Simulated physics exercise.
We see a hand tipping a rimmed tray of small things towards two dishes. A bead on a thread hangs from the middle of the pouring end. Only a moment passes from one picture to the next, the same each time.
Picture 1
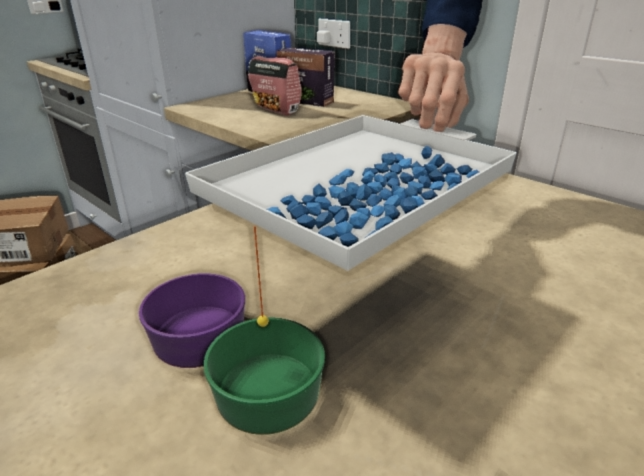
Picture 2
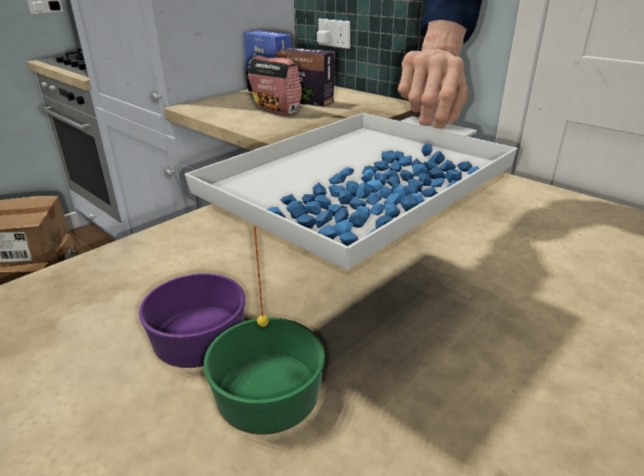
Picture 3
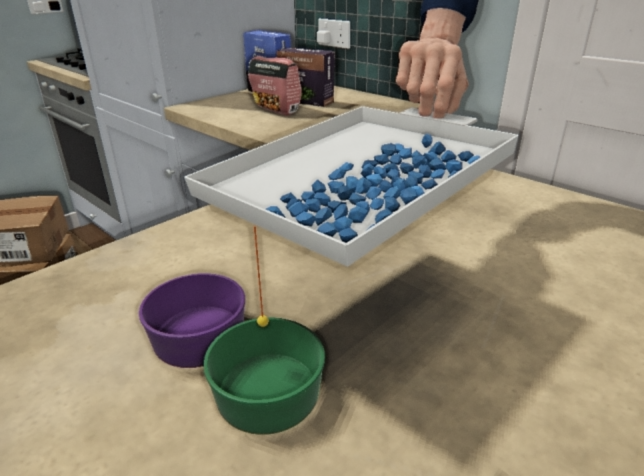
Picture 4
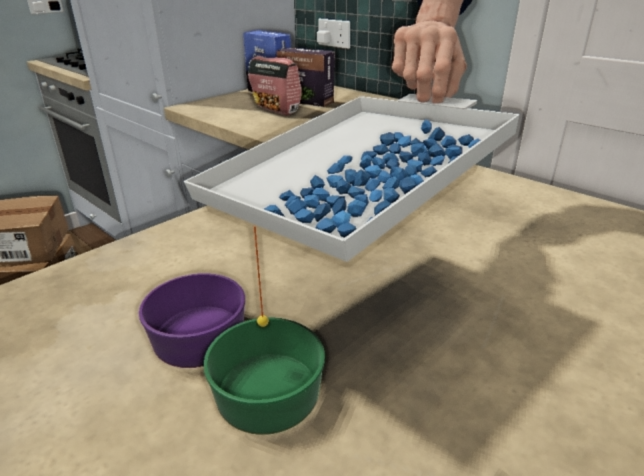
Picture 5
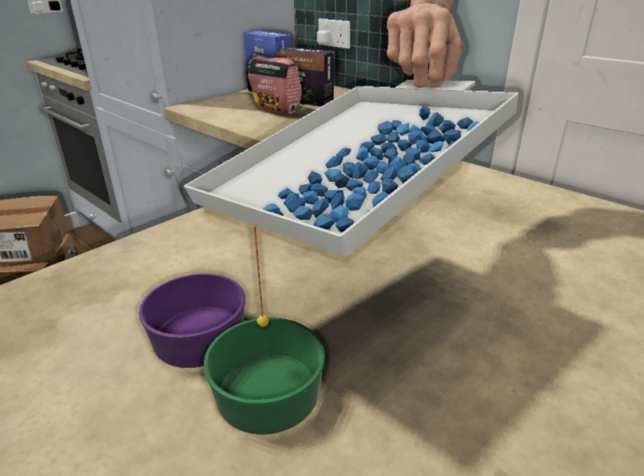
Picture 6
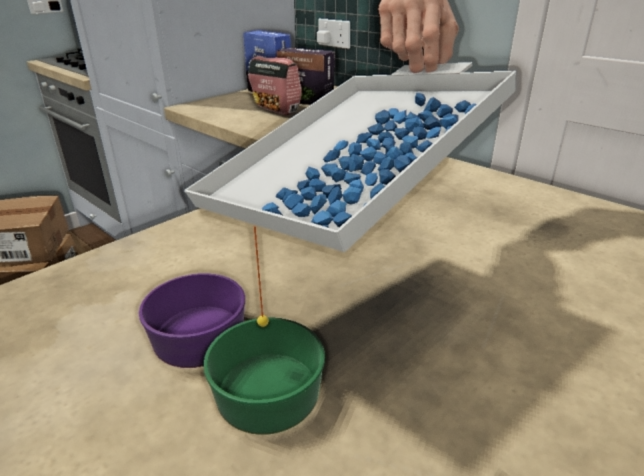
Hand raising the far end of a white rimmed tray of blue stones, slanting it above purple and green dishes.
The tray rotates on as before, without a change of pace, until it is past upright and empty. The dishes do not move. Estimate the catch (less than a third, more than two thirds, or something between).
Caught overall: More than two thirds.
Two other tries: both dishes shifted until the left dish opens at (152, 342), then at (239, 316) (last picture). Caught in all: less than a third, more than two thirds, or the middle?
The first try: Below one third. The second: One to two thirds.
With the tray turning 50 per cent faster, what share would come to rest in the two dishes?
Close to 80 per cent.
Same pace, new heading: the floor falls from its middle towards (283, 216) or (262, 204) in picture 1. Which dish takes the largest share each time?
At the first place the right one, at the second left.
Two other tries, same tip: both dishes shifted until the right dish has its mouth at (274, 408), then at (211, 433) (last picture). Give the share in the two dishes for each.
About 40 and 0 per cent.
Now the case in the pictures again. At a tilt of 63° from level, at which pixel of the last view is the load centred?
Near (235, 188).
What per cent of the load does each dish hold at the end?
About: Left dish 90, right dish 0 per cent.
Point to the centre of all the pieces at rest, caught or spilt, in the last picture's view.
Close to (202, 326).
Just after the last frame, tray tipped steeply; almost all on the tray; about a tenth in the air.
A moment on, tray tipped past a quarter turn; roughly a quarter on the tray; just a few in the right dish; roughly two thirds in the left dish; just a few outside both; about a tenth in the air.
Further on, tray tipped past a quarter turn; just a few in the right dish; the larger part in the left dish; about a tenth outside both.
When it is over, tray tipped past a quarter turn; just a few in the right dish; the larger part in the left dish; about a tenth outside both.
